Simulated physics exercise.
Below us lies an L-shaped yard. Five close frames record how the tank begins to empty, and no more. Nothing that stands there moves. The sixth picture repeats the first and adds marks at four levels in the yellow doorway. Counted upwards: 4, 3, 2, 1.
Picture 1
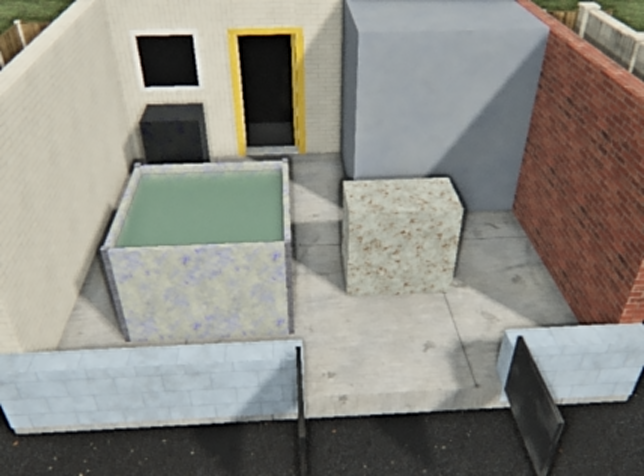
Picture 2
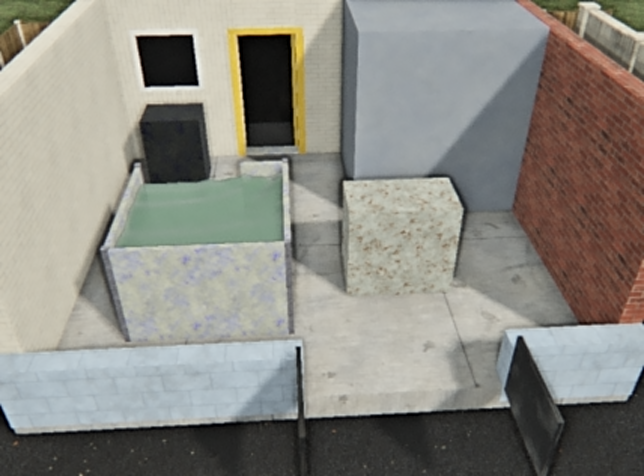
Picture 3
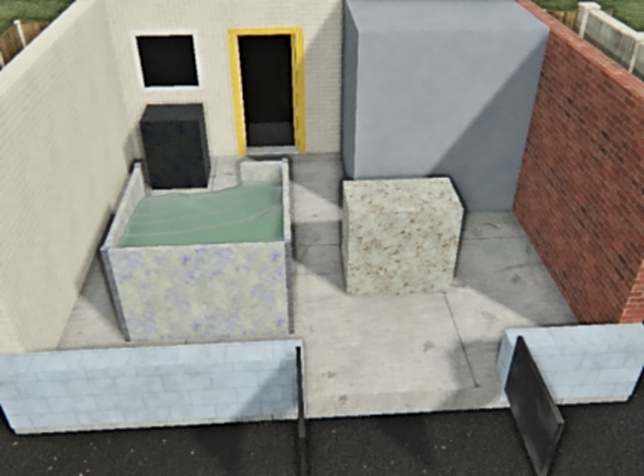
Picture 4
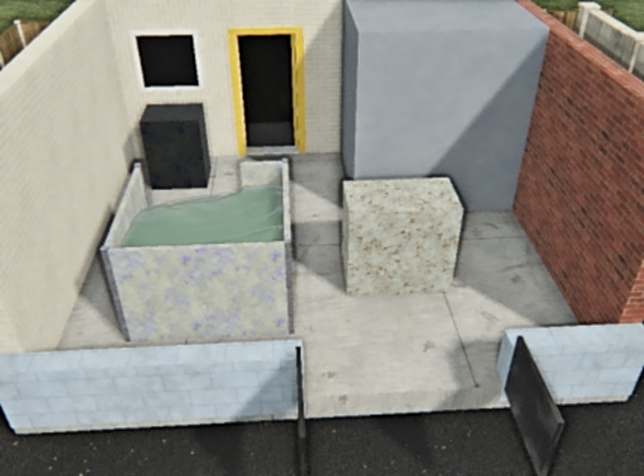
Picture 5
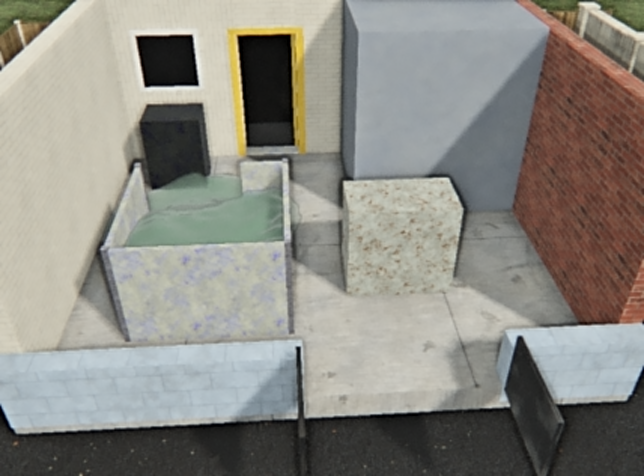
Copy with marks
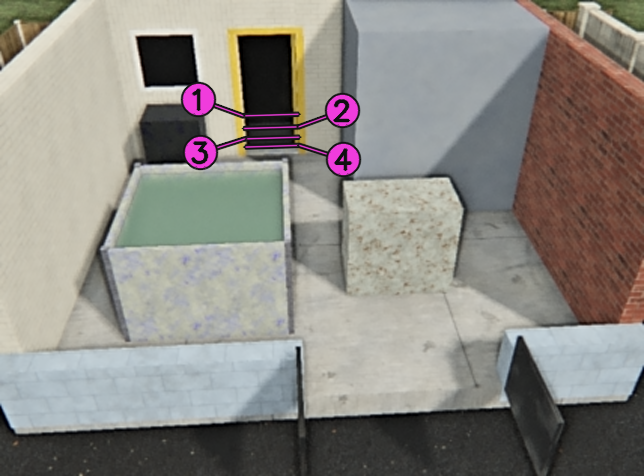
An L-shaped concrete yard, walled in cream and red brick, is seen from high above its pale blue front wall and open dark gate. A mottled tank of green water stands at left before a black box, with a speckled block at centre and a yellow doorway behind. The tank's far side opens, and the water sinks unevenly, rippling and spreading out behind it, while the camera stays still.
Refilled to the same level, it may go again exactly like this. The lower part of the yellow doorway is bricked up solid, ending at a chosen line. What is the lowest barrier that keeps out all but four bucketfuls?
2.
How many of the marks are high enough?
Two of them.
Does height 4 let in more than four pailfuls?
Yes.
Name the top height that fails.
3.
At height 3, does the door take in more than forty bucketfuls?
No, less.
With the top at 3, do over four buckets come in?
Yes, that goes wrong.
On the marked copy, 1 at (270, 115); 2 at (271, 127); 3 at (272, 138); 4 at (272, 146); from the bottom up 4, 3, 2, 1.
Choosing 1, nothing gets over.
Choosing 2, a bucket or two gets in.
Choosing 3, some 15 bucketfuls get in.
Choosing 4, dozens of bucketfuls pour in.
